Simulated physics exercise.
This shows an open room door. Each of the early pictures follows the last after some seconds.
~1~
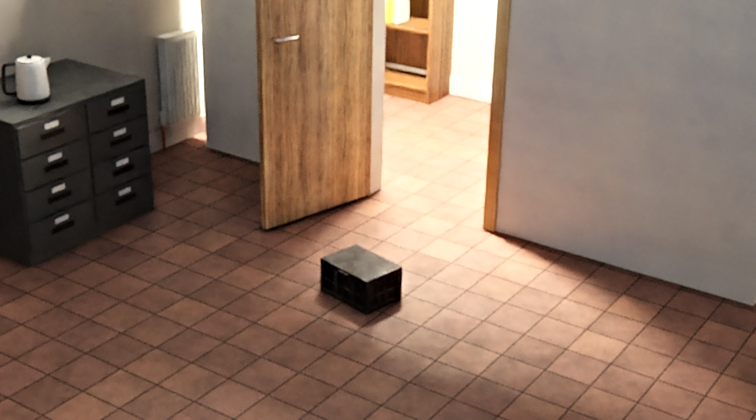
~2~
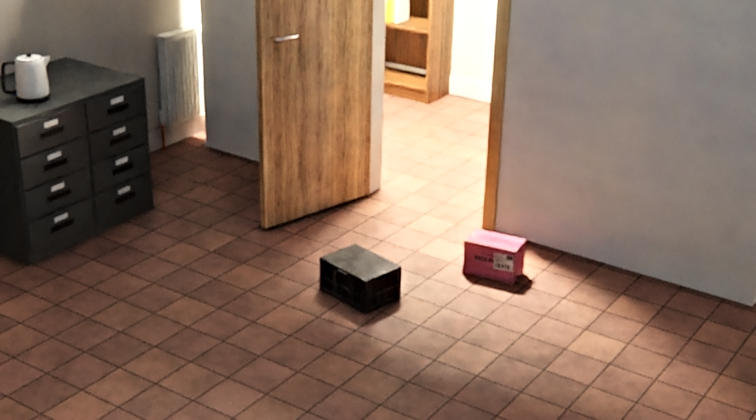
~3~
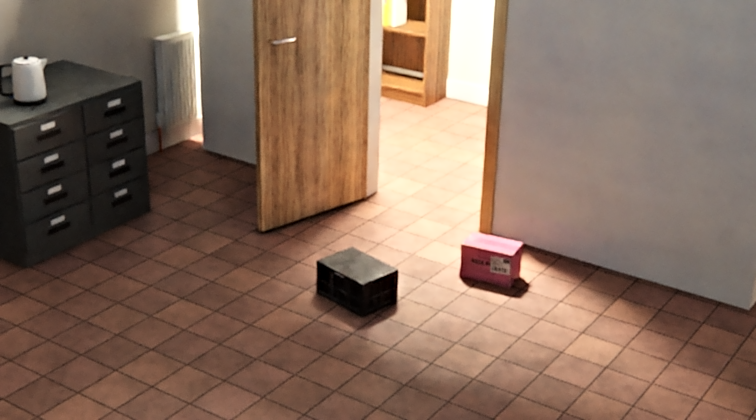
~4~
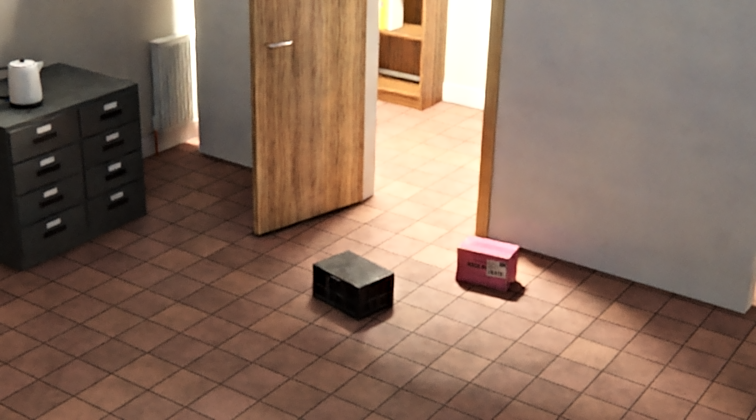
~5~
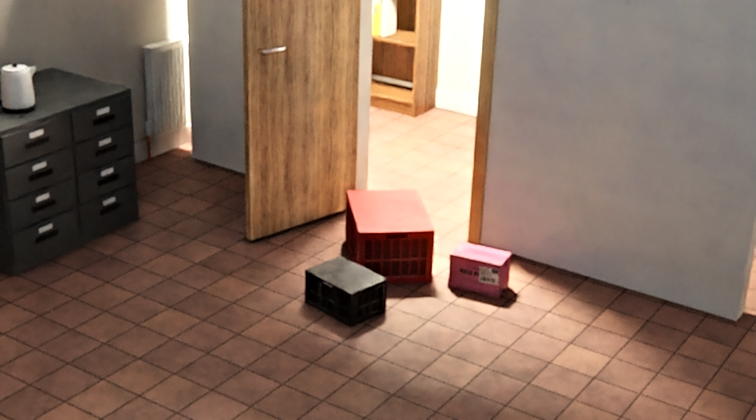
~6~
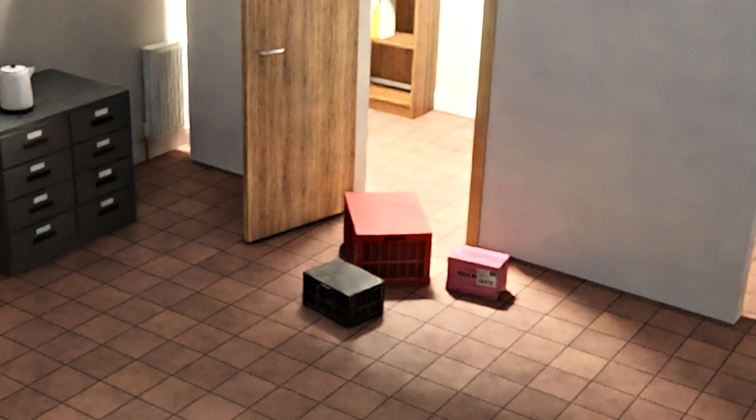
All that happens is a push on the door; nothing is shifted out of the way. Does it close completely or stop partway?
It stops partway.
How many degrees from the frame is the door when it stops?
Close to 55 degrees, I'd say.
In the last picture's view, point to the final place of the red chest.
It winds up at roughly (394, 238).
Then, 0.80 s on from there, door 90° open.
Then, 1.30 s on from there, door 74° open.
Then, 1.80 s on from there, door 59° open; red chest shifted a little near (390, 238).
In the end, door 54° open; all 3 unmoved. At the end, from the last picture's camera, red chest near (394, 238).
